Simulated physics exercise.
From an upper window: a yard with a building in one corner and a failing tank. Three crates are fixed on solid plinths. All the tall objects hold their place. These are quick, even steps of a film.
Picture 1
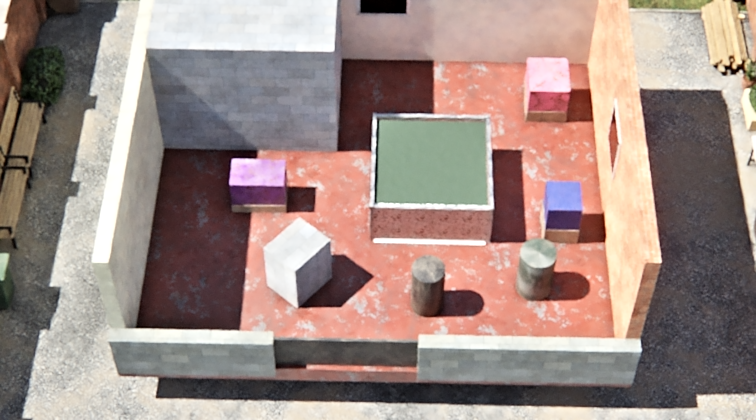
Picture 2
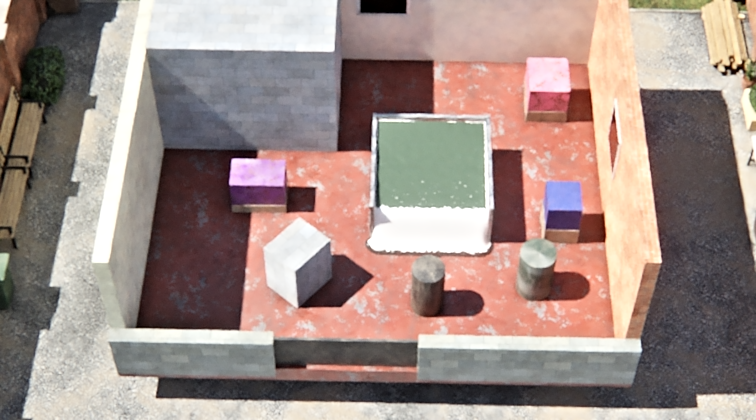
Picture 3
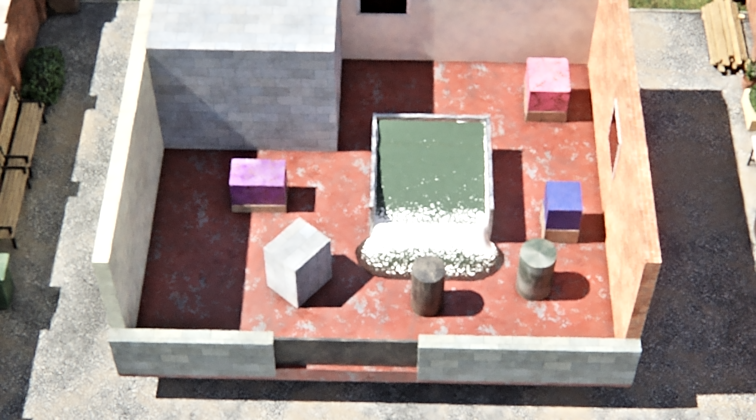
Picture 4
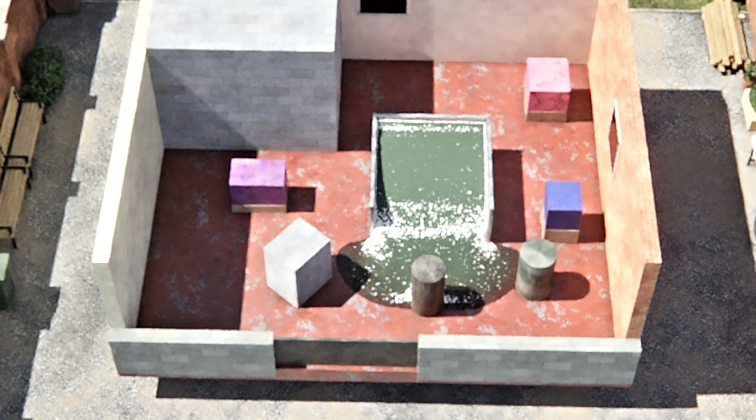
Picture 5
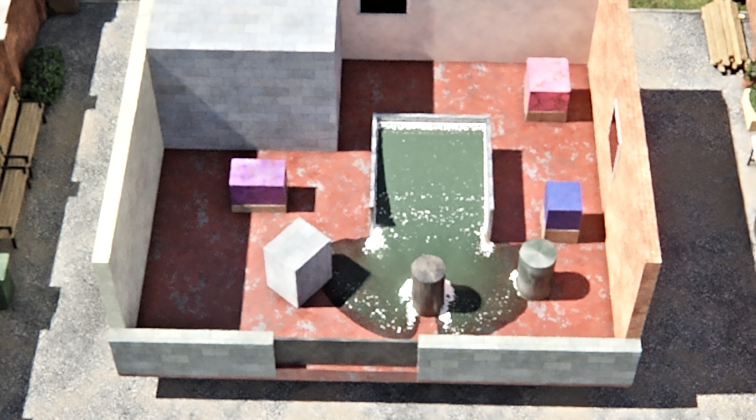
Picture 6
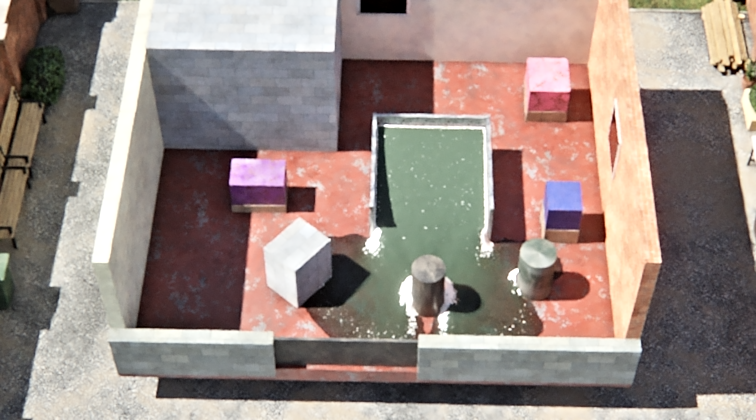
The clip shows a walled yard with colored boxes and gray cylinders, where green water pours from the front of a rectangular tank, spreads across the red floor, and flows around the two cylinders and beside a pale block.
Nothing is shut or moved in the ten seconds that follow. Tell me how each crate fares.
One by one: The purple crate keeps dry; the blue crate keeps dry; the pink crate keeps dry.
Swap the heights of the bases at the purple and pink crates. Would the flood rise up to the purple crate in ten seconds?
My reading: Purple crate is safe.
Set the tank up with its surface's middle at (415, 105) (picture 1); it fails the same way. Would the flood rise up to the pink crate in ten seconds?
One by one: Pink crate remains dry.
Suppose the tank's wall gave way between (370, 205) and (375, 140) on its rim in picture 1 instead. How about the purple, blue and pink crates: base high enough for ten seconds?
One by one: The purple one is soaked; the blue one escapes it; the pink one is safe.
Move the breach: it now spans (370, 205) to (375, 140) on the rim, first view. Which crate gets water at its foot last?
The one in pink.
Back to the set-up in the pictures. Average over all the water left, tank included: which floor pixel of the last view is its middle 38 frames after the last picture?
At about (393, 239).
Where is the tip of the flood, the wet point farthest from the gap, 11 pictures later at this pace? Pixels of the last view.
Near (133, 352).
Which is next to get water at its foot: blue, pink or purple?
That is the blue-painted one.
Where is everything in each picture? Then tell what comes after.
In the first frame, still water in the tank at (431, 163).
In the second frame, water pours out at (431, 227) and has run to (369, 242).
In the third frame, the front is at (498, 262), out from the gap at (430, 230).
In the fourth frame, the front is at (350, 279), out from the gap at (430, 231).
In the fifth frame, the front is at (384, 333), out from the gap at (430, 232).
In the sixth frame, the front is at a hidden place, out from the gap at (430, 232).
A moment on, water covers 25 % of the floor; the purple crate not reached, the blue crate water round its plinth, the pink crate not reached.
Next, water covers 40 % of the floor; the purple crate water round its plinth, the blue crate water round its plinth, the pink crate not reached.
Then, water covers 60 % of the floor; the purple crate water round its plinth, the blue crate water round its plinth, the pink crate water round its plinth.
Later, water covers 90 % of the floor; the purple crate water round its plinth, the blue crate water round its plinth, the pink crate water round its plinth.
In the end, water covers 100 % of the floor; the purple crate stayed above the water, the blue crate stayed above the water, the pink crate stayed above the water.
